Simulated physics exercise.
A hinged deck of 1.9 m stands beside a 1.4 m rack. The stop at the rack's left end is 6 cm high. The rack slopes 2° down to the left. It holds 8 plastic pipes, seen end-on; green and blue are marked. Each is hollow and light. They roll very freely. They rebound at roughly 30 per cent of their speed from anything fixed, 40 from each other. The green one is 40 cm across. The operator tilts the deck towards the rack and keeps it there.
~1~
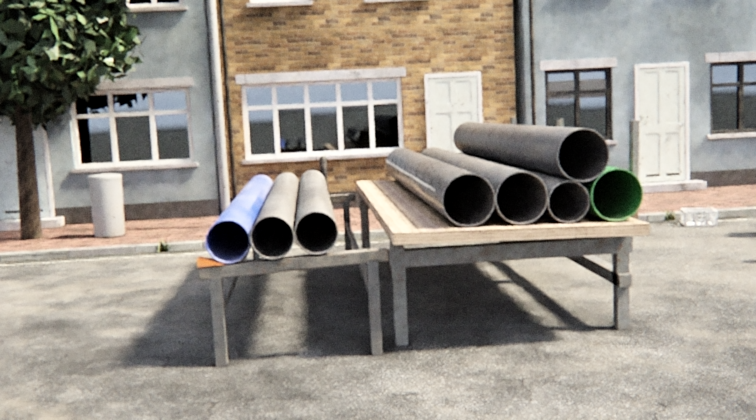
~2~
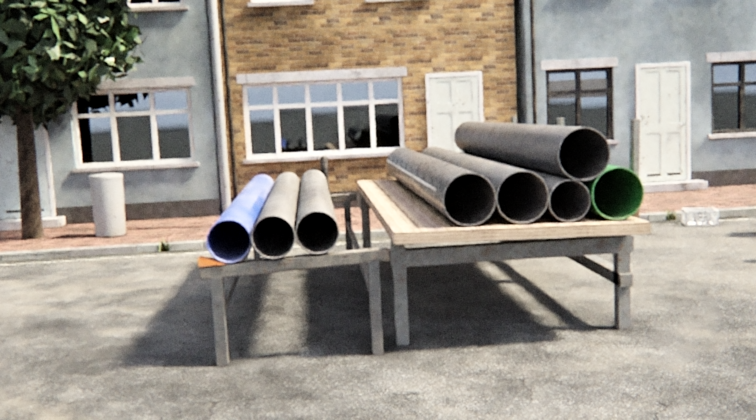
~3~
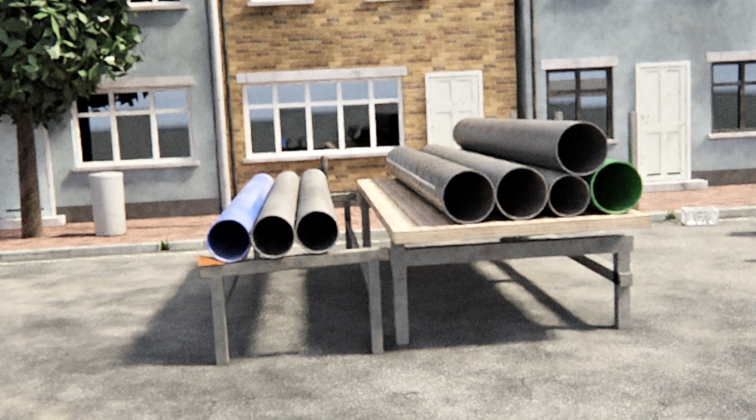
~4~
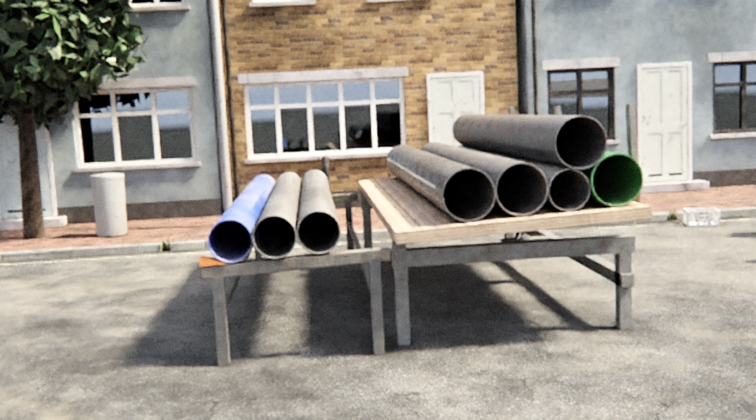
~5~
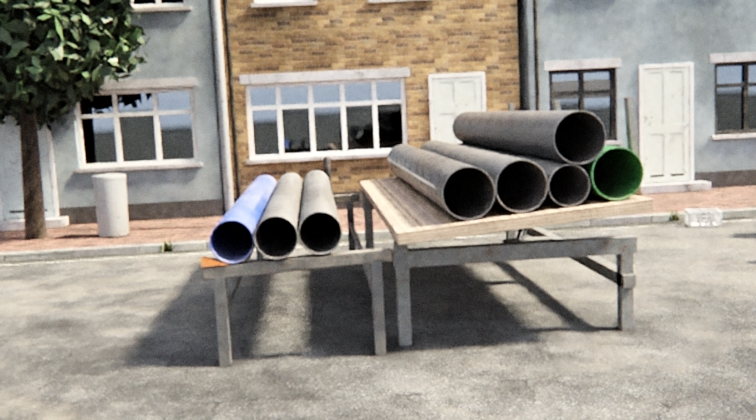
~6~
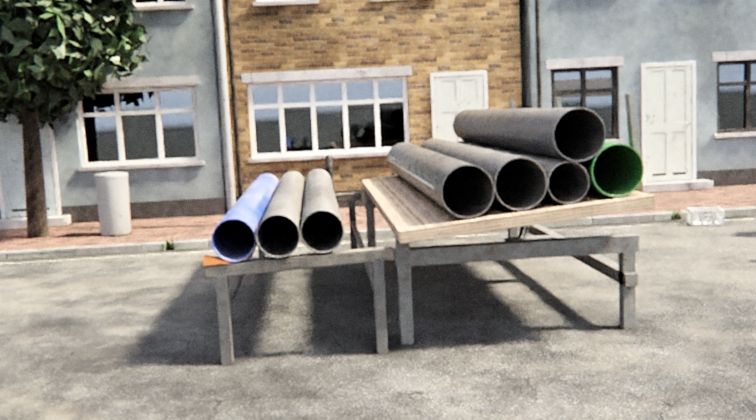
The wooden deck on the right, seen end-on from across a paved street before brick and grey-blue houses, tilts slowly and slightly, its right side rising and its top sloping down toward the lower rack at left. On it lie four dark pipes, one on top of the others, and a green one at the right, while the rack holds one blue and two grey pipes. The pipes shift only slightly with the deck, and the view barely drifts.
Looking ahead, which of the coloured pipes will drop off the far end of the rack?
Green is held back. Blue does not get over.
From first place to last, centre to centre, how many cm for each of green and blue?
Moved: Green 50, blue 10.
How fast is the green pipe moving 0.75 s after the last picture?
About 0.1 m/s.
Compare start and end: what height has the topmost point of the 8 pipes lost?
About 15 cm.
Then, 0.8 s after the last picture, green is on the deck, 160 cm from the hinge, rolling left; blue is on the rack, 25 cm from the rack's far end; 0 lost over the end.
Then, 1.6 s after the last picture, green is on the deck, 160 cm from the hinge, rolling right; no change for blue; 0 lost over the end.
Then, 2.4 s after the last picture, green is on the deck, 155 cm from the hinge, rolling left; blue is on the rack, 15 cm from the rack's far end; 0 lost over the end.
At rest (3.6 s after the last picture), green is on the deck, 125 cm from the hinge; blue is on the rack, 15 cm from the rack's far end; 0 lost over the end.
